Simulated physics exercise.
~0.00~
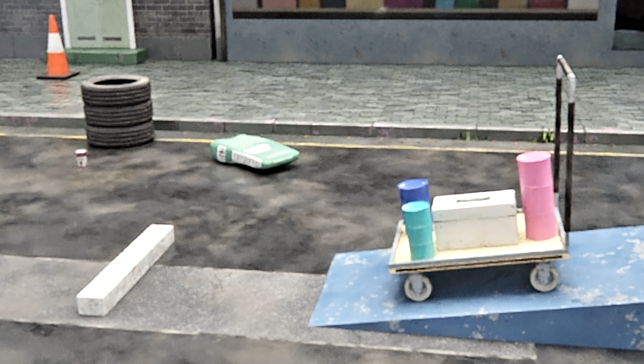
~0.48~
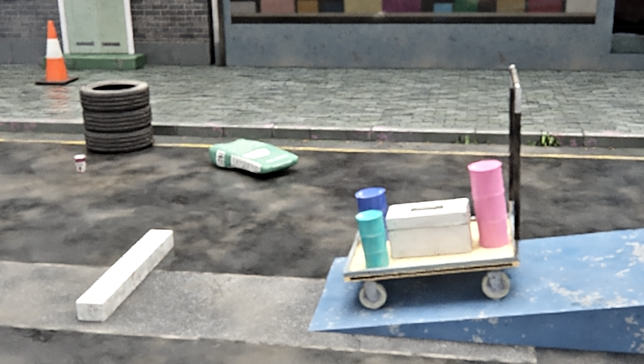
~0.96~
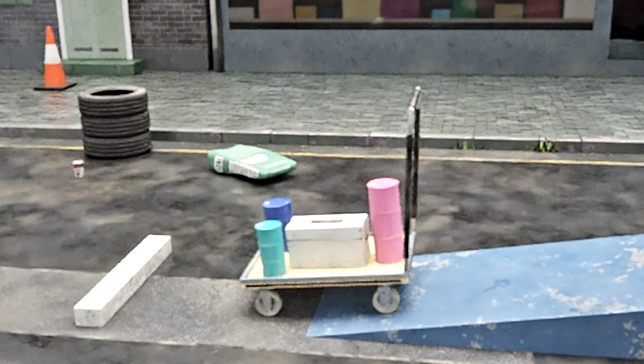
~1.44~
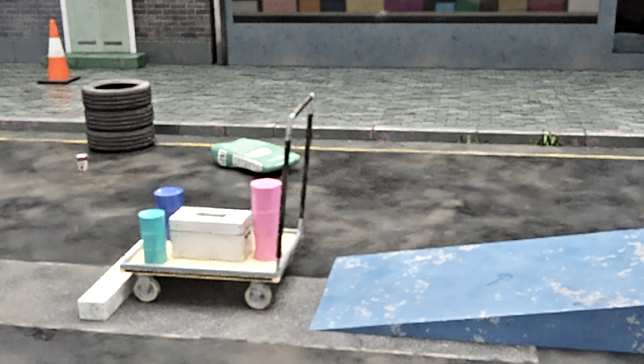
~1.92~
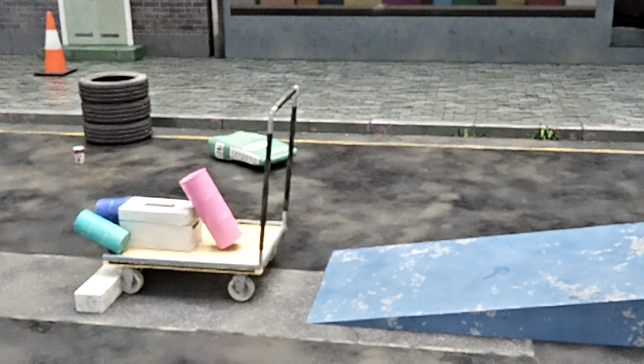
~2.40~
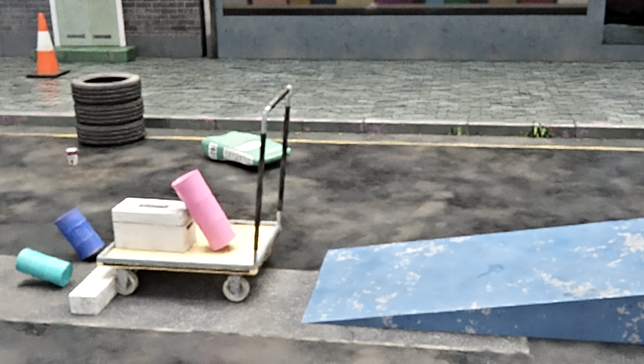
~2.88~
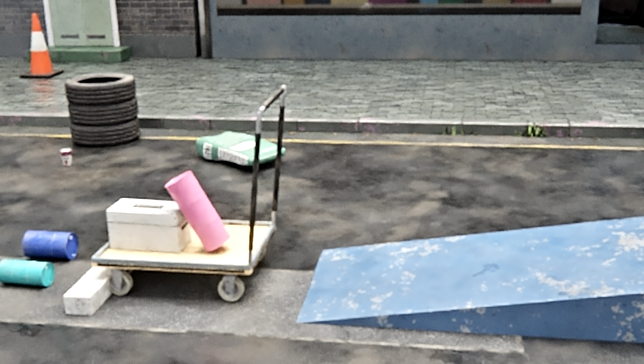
The footage shows a trolley carrying a white toolbox and blue, turquoise and pink canisters rolling left down a blue ramp until it stops against a white kerb, where the blue and turquoise canisters topple off onto the ground while the leaning pink canister and the toolbox stay aboard.
